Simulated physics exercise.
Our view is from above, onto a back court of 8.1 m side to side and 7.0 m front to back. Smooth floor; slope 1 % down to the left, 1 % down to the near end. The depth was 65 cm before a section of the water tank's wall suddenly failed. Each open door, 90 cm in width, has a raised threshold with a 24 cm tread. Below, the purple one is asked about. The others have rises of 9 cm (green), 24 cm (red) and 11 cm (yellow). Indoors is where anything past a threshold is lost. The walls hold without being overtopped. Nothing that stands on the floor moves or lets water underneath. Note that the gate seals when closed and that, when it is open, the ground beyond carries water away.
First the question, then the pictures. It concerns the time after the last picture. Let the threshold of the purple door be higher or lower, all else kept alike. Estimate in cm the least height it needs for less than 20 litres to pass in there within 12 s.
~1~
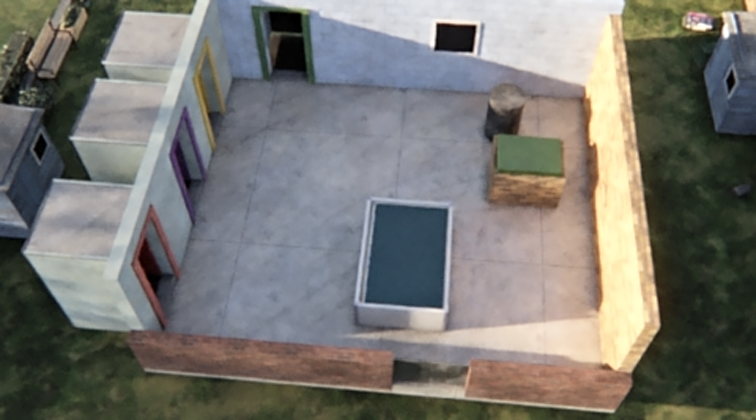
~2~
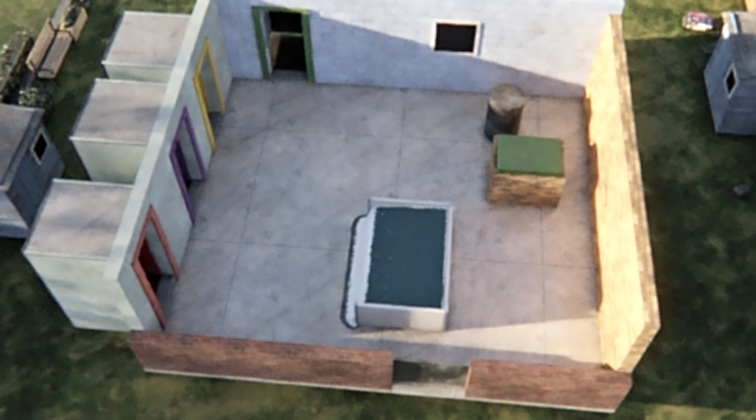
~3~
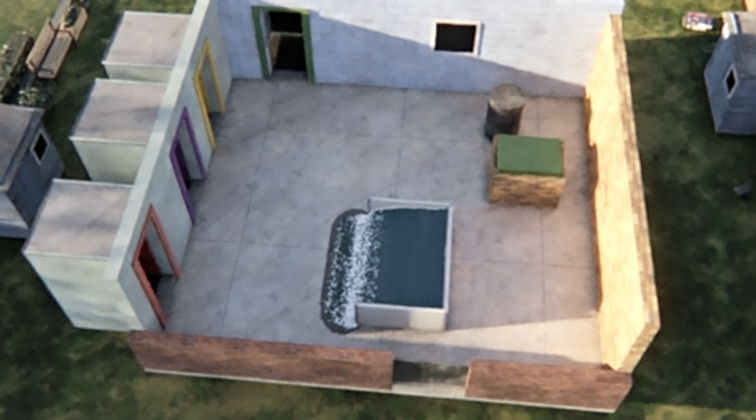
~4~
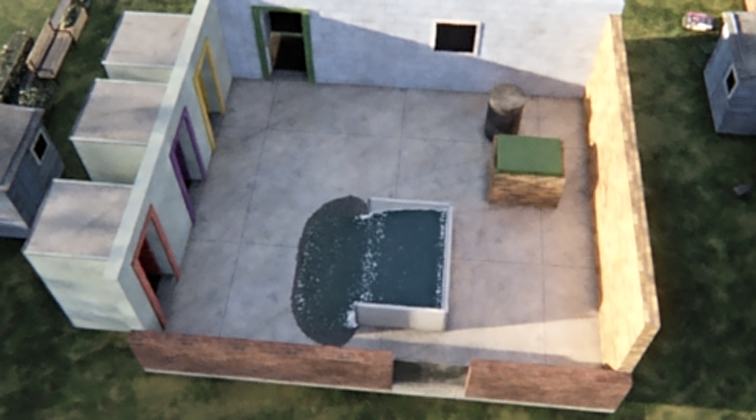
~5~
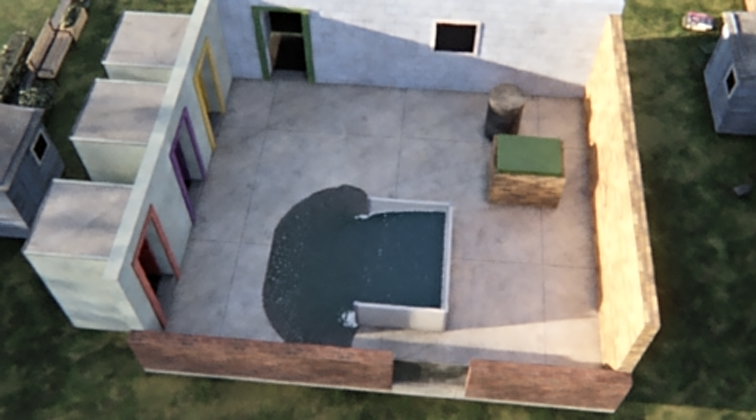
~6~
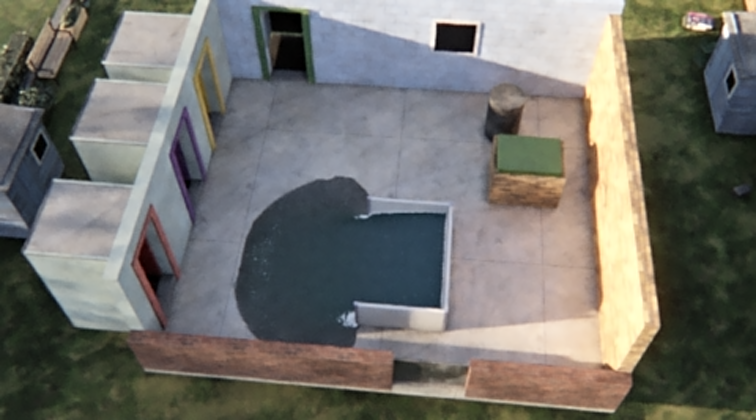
I would say 19 cm.
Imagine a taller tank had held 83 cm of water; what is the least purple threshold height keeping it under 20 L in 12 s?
Something near 25 cm should do.
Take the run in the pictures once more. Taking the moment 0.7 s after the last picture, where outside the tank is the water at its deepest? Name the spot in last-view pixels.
Around (183, 260).
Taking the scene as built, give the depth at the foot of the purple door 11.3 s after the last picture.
A ruler would read roughly 7.0 cm.
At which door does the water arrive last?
Green, last of all.
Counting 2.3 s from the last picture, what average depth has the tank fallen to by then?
It averages close to 9 centimetres.
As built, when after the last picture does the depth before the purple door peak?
I'd guess close to 1.4 seconds.
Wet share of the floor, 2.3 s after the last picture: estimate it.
About 35 per cent.
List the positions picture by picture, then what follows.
The water tank at (406, 254) is whole and still, 65 cm deep; the purple door at (189, 170) is dry, in the first picture.
Water pours out at (365, 263) and has run 0.2 m, to (346, 320); about 8 cm deep outside, 65 cm at the back, in the second picture.
The gap is at (365, 264), the front 0.7 m out at (324, 312); the back of the water tank holds 64 cm, in the third picture.
The front is at (295, 296), 1.3 m from the gap at (365, 265); 3.4 m2 of floor is wet, 56 cm left at the back, in the fourth picture.
The gap is at (365, 265), the front 1.8 m out at (267, 296); the back of the water tank holds 55 cm, in the fifth picture.
Water pours out at (365, 265) and has run 2.3 m, to (240, 292); about 7 cm deep outside, 51 cm at the back; the purple door at (189, 170), 3.9 m from the gap, is still 1.4 m from the nearest water, in the sixth picture.
Then, 0.7 s after the last picture water covers 30 % of the floor, deepest (37 cm) near (183, 260); 16 cm at the purple door, 1 litre in over its 11 cm threshold.
Then, 2.3 s after the last picture water covers 35 % of the floor, deepest (31 cm) near (158, 352); 19 cm at the purple door, 76 litres in over its 11 cm threshold.
Then, 11.3 s after the last picture water covers 95 % of the floor, deepest (9 cm) near (174, 292); 7 cm at the purple door, 100 litres in over its 11 cm threshold.
At the purple door as built, the water peaked near 25 cm, 1.3 s after the last picture.
Run again over the same 12 s with other heights there, 35 litres in over 16.5 cm, 6 litres over 22.5 cm. The limit of 20 litres is kept from about 19 cm up.
